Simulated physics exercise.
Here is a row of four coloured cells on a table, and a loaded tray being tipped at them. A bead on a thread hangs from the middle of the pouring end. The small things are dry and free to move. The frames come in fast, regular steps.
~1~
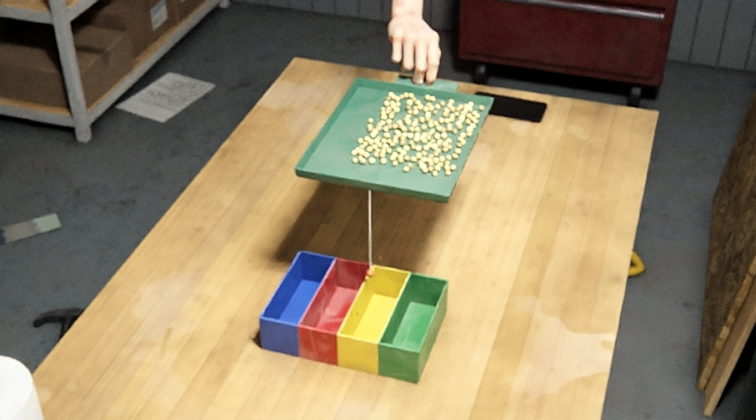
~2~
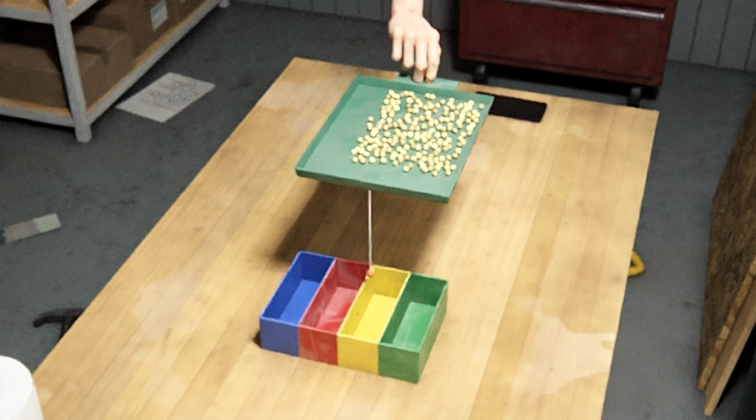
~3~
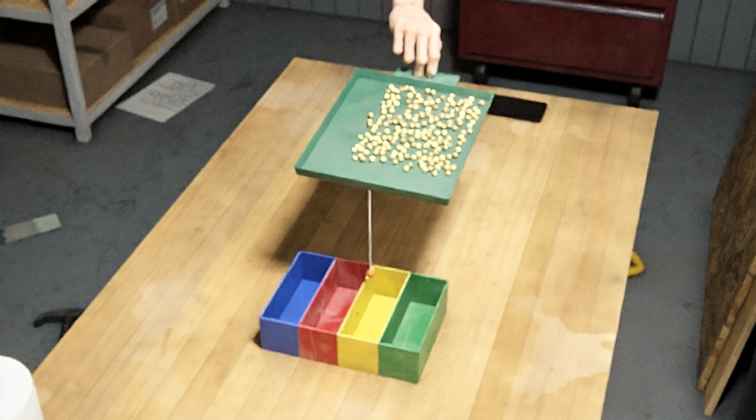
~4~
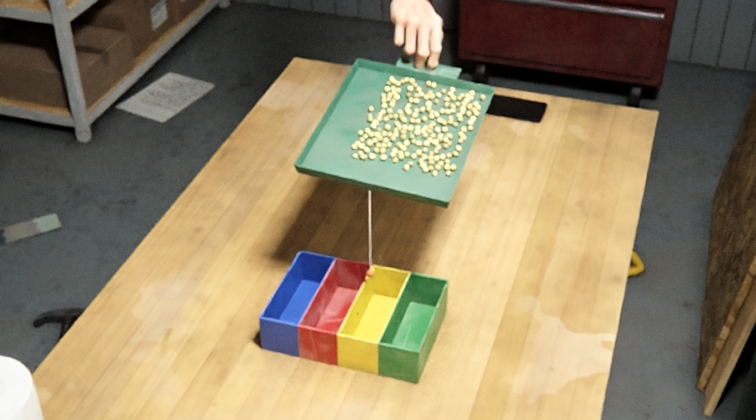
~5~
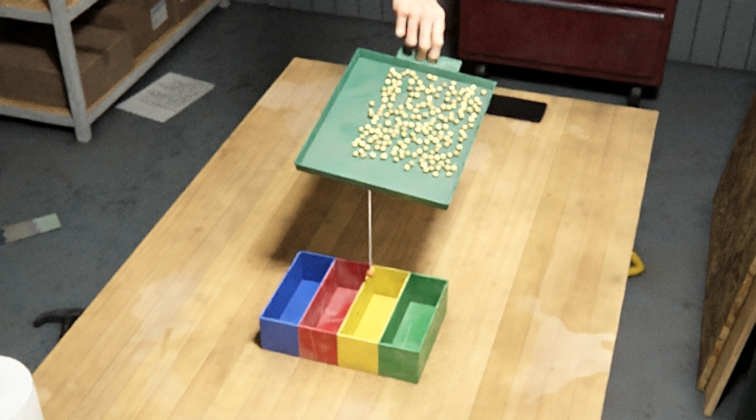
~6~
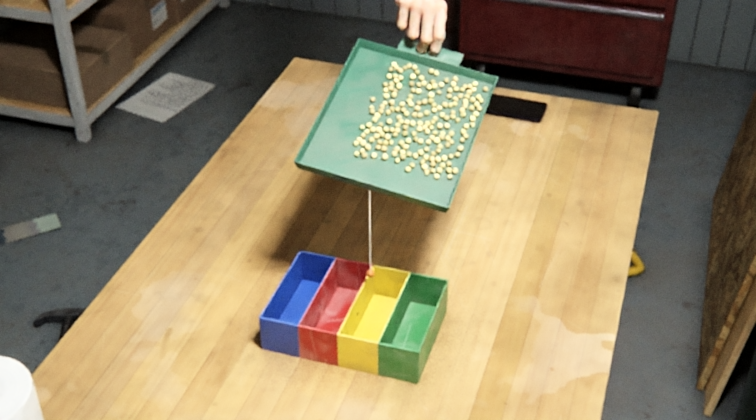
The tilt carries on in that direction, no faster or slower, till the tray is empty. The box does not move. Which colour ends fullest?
Most goes to the green cell.
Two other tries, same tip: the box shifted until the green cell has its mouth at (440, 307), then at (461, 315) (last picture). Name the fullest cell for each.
First that green cell, then that yellow cell.
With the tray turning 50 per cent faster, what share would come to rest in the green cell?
Roughly 50 in a hundred.
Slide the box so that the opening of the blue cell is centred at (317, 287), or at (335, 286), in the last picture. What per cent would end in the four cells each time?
Roughly 100 per cent, and 100 per cent.
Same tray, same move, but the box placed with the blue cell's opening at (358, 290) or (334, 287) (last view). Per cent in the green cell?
First some 0, then 50 per cent.
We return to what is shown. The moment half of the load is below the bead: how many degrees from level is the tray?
At about 95°.
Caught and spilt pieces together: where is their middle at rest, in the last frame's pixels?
Around (426, 332).
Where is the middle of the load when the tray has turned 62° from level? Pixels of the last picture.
Near (437, 190).
Shortly afterwards, tray tipped steeply; the bulk on the tray; only a few in the green cell; a little falling or outside the box.
Next, tray tipped past a quarter turn; a little on the tray; near half in the green cell; only a few in the yellow cell; near half falling or outside the box.
Some moments later, tray tipped past a quarter turn; near two thirds in the green cell; only a few in the yellow cell; near a third falling or outside the box.
In the end, tray tipped past a quarter turn; near two thirds in the green cell; only a few in the yellow cell; none at all in the red cell; none at all in the blue cell; near a third outside the box.
